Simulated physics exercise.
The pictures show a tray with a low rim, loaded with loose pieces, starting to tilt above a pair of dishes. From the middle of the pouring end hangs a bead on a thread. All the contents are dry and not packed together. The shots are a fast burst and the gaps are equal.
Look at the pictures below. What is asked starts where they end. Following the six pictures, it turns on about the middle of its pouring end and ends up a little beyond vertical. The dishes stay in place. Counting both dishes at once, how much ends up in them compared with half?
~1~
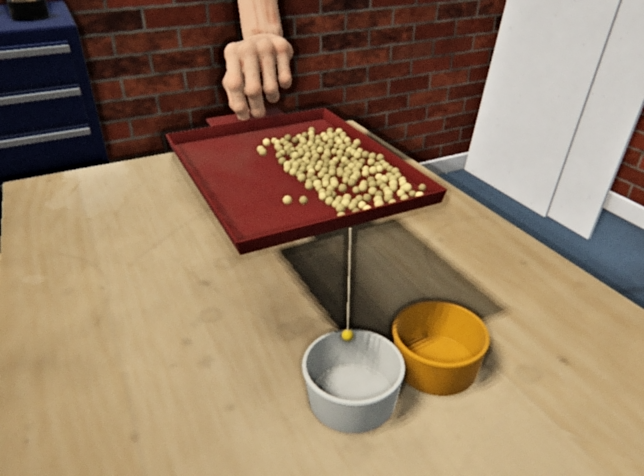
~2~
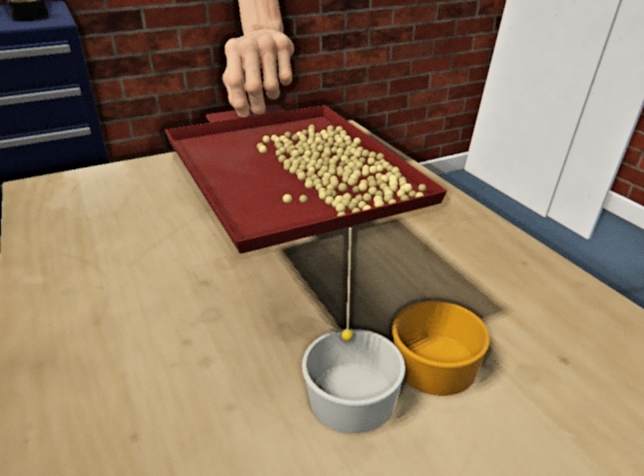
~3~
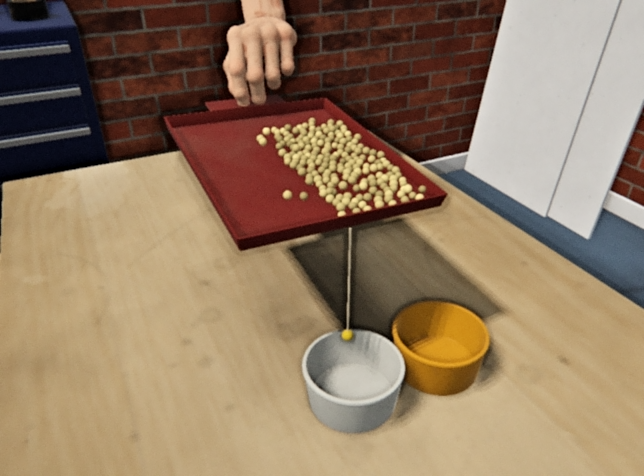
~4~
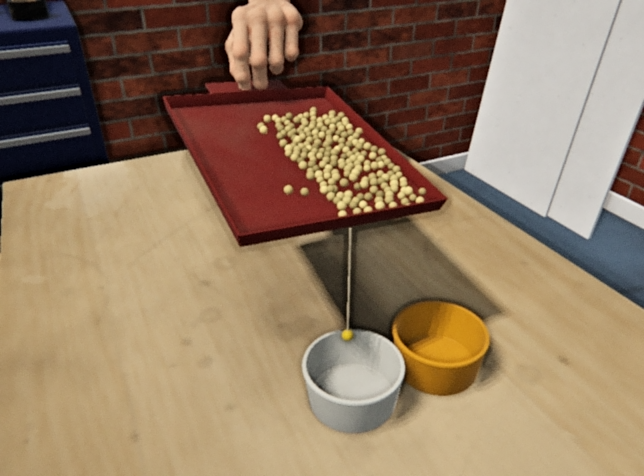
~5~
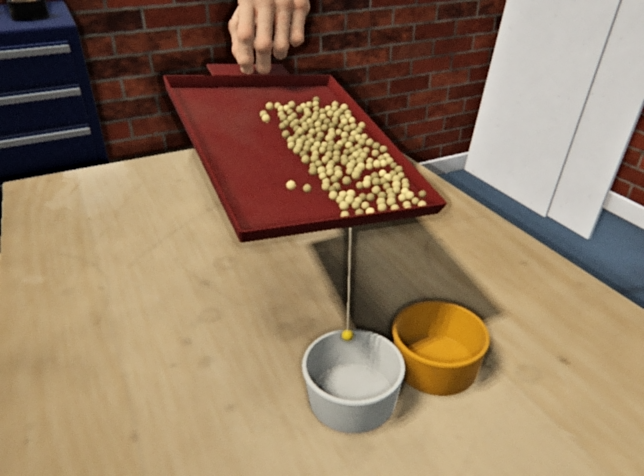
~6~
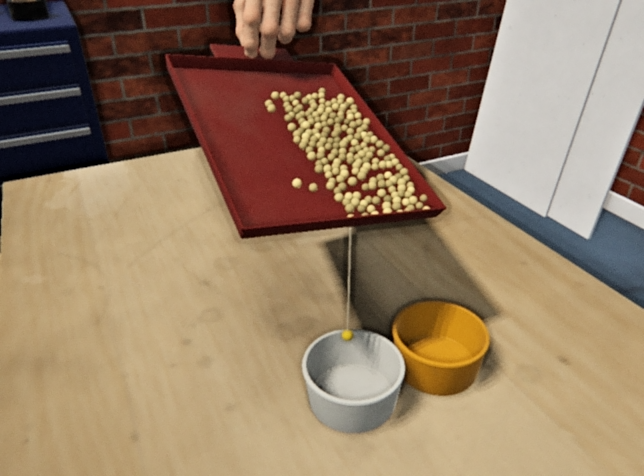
Between them they hold more than half.
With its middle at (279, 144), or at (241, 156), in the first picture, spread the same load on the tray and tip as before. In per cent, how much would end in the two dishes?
About 80 % and 70 %.
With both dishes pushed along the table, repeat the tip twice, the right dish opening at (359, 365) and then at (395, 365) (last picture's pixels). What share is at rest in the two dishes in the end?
You'd get 10 in a hundred the first time and 10 in a hundred the second.
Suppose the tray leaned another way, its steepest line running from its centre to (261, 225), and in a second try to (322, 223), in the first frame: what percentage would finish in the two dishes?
Around 0 percent for the first aim and around 30 percent for the second.
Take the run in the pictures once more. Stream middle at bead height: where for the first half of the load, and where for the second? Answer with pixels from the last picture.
I'd say close to (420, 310) at first and close to (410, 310) later on.
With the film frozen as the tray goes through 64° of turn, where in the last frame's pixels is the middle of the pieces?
Close to (393, 172).
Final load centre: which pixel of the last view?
Close to (434, 357).
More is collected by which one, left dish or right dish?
The winner is the right one.
Shortly afterwards, tray tipped steeply; all but a few on the tray; only a few in the right dish.
Next, tray tipped past a quarter turn; near a quarter on the tray; near a third in the right dish; near a third in the air.
Some moments later, tray tipped past a quarter turn; only a few in the left dish; the bulk in the right dish; a little outside both.
In the end, tray tipped past a quarter turn; only a few in the left dish; the bulk in the right dish; a little outside both.
